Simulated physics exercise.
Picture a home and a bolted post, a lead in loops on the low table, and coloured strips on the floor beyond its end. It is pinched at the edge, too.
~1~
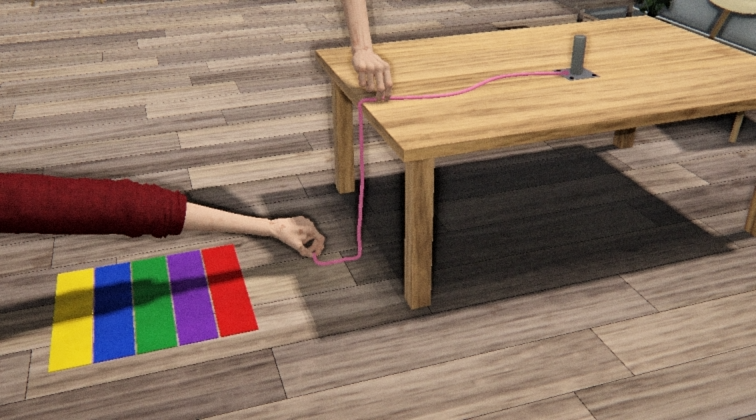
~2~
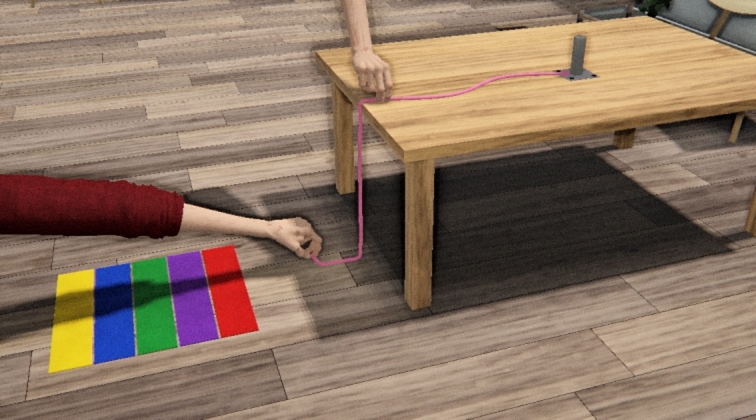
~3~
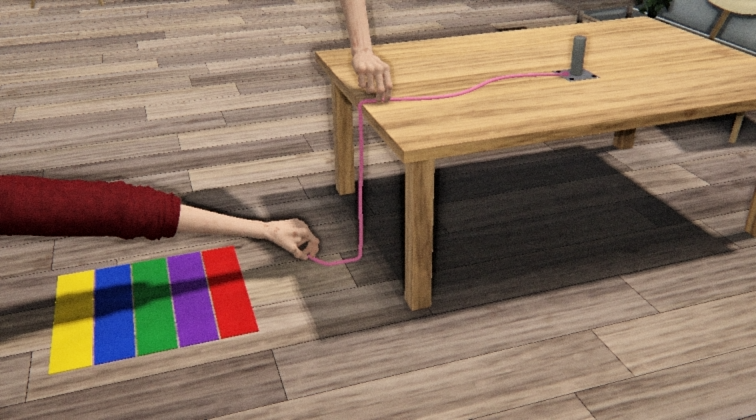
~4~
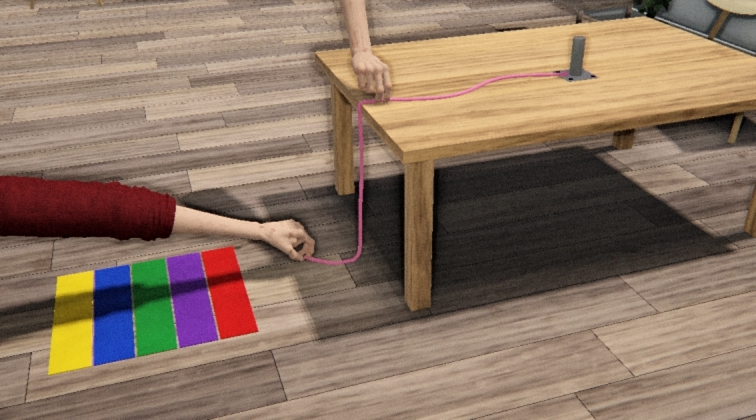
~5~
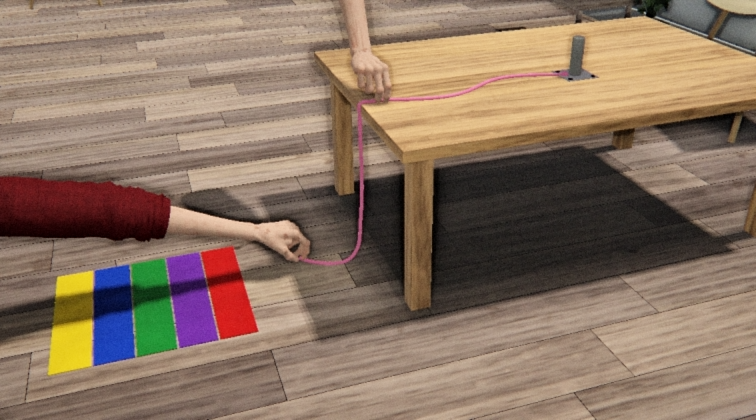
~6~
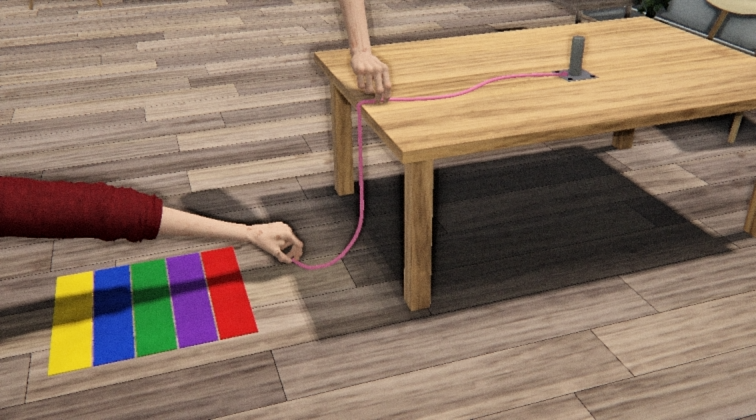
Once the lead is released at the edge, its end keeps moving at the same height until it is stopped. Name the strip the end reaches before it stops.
Purple.
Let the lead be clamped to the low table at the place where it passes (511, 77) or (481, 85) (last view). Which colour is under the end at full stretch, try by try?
The end reaches purple and then purple.
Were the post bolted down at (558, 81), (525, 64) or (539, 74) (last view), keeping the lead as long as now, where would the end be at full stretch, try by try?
Places per try: (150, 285); (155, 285); (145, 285).
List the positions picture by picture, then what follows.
The first picture shows end (314, 253); red (235, 315); purple (196, 323); green (156, 331); blue (114, 339); yellow (71, 348).
The second picture shows end (311, 255); lead through (536, 75) (478, 86) (422, 98) (360, 120) (360, 190) (361, 248).
The third picture shows end (309, 256).
The fourth picture shows end (305, 257); lead through (535, 75) (478, 87) (421, 99) (360, 121) (361, 190) (360, 249).
The fifth picture shows end (300, 258).
The sixth picture shows end (293, 259); lead through (534, 75) (477, 87) (421, 99) (360, 121) (362, 190) (348, 248).
Soon after, end near (257, 266); short of the strips.
After that, end near (213, 274); over red.
At the stop, end near (187, 279); over purple. It gets as far as the purple strip.
